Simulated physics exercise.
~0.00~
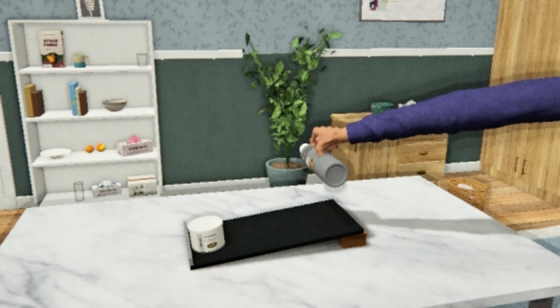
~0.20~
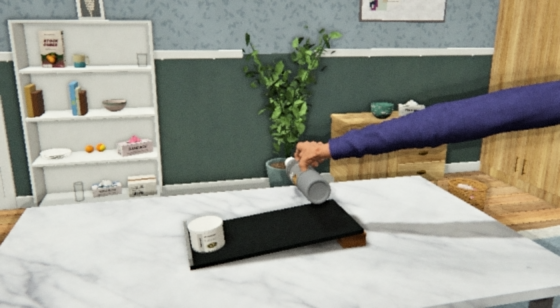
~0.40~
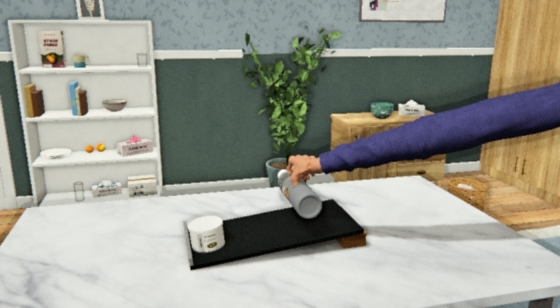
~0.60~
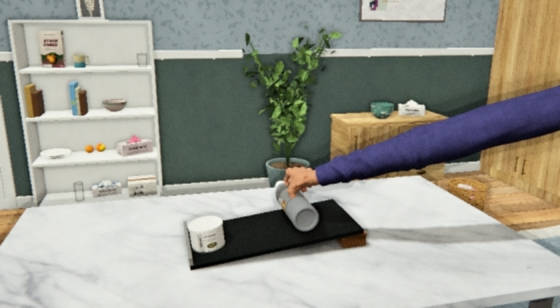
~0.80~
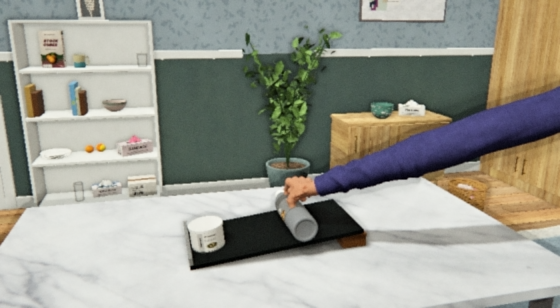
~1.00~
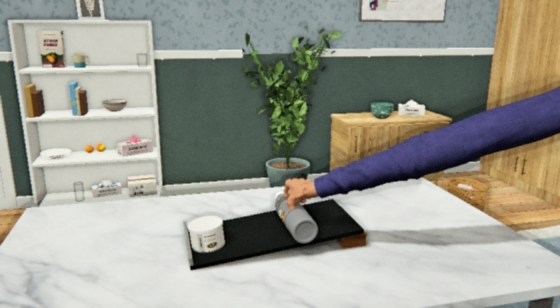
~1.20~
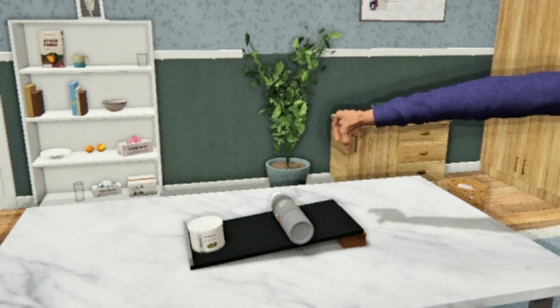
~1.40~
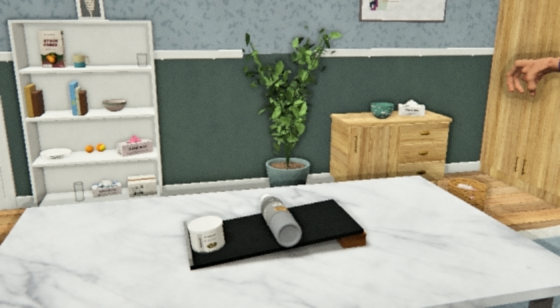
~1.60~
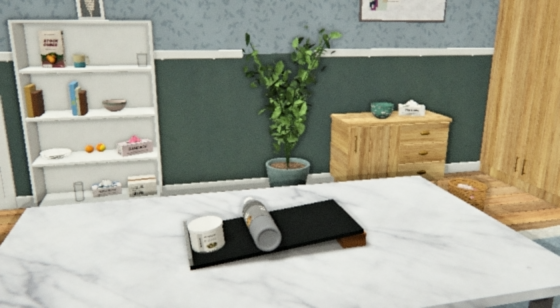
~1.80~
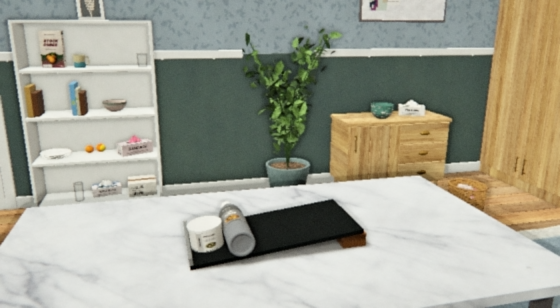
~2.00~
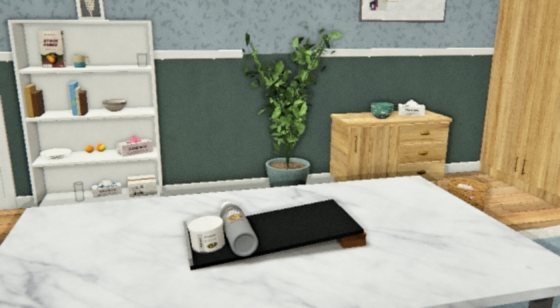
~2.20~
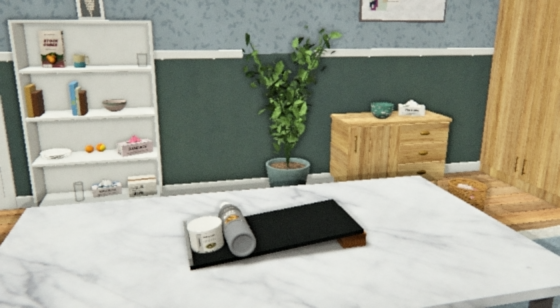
In a room with green and patterned walls, a still camera looks across a white marble table, with a white shelf, a leafy potted plant and a wooden cabinet behind it. A black board lies on the table, tilted slightly down to the left, with a white tub standing at its left end. An arm in a purple sleeve reaches in from the right and lowers a grey bottle onto the board on its side. The hand lets go and withdraws to the right. The bottle rolls left down the board until it comes to rest against the tub, which stays in place.
